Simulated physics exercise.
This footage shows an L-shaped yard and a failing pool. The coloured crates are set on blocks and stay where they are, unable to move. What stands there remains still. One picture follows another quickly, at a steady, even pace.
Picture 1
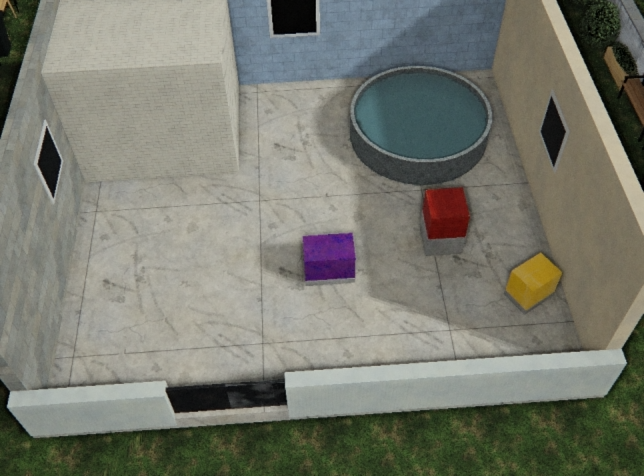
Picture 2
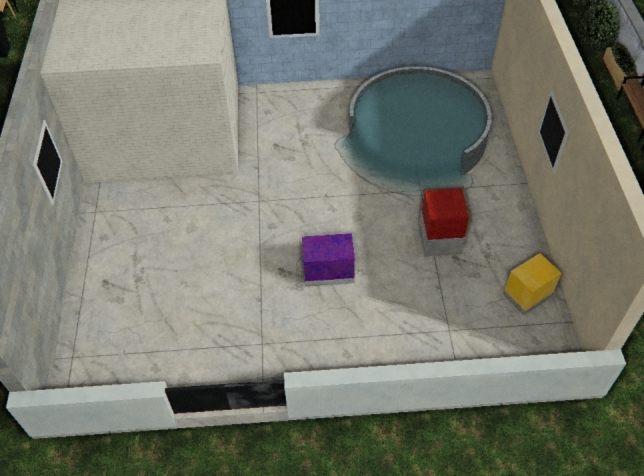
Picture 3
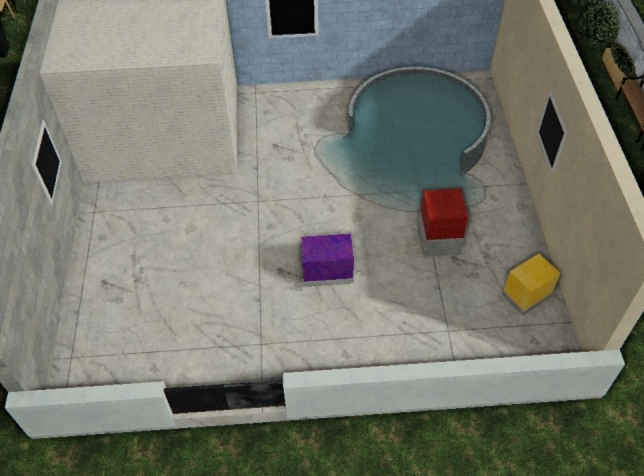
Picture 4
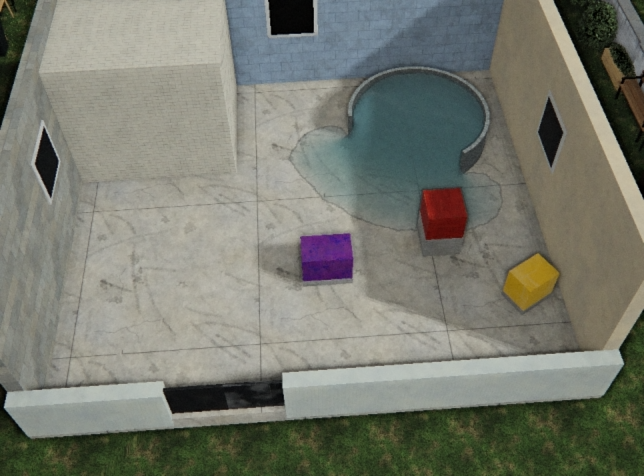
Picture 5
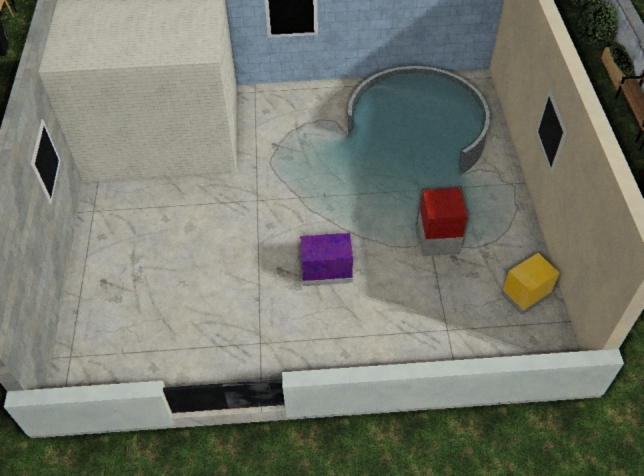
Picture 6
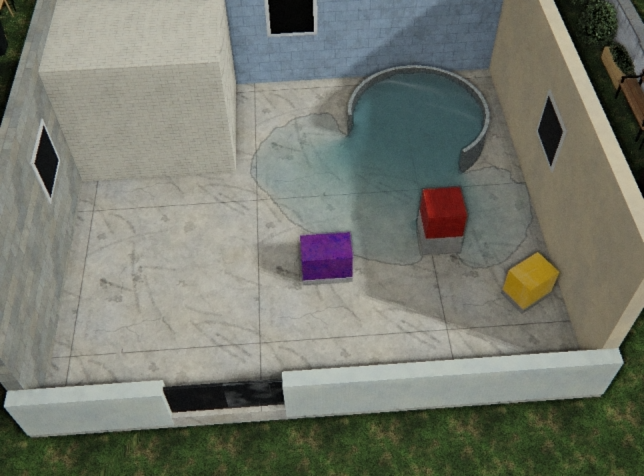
Round pool opening along its front left side, water spreading across the pale tiled yard and around the red block.
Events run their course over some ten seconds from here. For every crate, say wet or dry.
Yellow crate - wet; purple crate - wet; red crate - dry.
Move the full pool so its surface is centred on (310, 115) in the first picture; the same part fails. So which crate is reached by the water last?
Crate marked yellow.
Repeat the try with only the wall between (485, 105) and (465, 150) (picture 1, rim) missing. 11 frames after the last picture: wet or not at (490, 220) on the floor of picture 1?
Inundated.
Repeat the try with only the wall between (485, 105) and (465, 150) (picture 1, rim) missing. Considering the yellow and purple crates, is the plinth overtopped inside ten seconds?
Note: Yellow one is overtopped; purple one is left dry.
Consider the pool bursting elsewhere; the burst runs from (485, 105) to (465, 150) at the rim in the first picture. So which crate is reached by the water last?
It's the one in purple.
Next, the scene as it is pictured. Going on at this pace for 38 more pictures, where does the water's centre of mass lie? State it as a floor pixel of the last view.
At about (289, 264).
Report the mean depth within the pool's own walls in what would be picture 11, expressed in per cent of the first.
56 percent or thereabouts.
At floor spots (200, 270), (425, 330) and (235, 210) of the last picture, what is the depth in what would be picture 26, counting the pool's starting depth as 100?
About 10 per cent, then 12 per cent, then 10 per cent.
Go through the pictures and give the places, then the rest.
The first picture shows the round pool at (421, 114) is whole and still.
In the second picture, water pours out at (393, 172) and has run to (469, 183).
In the third picture, the front is at (481, 195), out from the gap at (392, 173).
In the fourth picture, water pours out at (391, 174) and has run to (492, 212).
In the fifth picture, the front is at (505, 224), out from the gap at (391, 173).
In the sixth picture, the front is at (512, 247), out from the gap at (391, 173).
A moment on, water covers 35 % of the floor; the yellow crate water round its plinth, the purple crate water round its plinth, the red crate water round its plinth.
Next, water covers 55 % of the floor; the yellow crate water round its plinth, the purple crate water round its plinth, the red crate water round its plinth.
Then, water covers 80 % of the floor; the yellow crate water round its plinth, the purple crate water round its plinth, the red crate water round its plinth.
Later, water covers 90 % of the floor; the yellow crate water round its plinth, the purple crate water round its plinth, the red crate water round its plinth.
In the end, water covers 95 % of the floor; the yellow crate was topped, the purple crate was topped, the red crate stayed above the water.
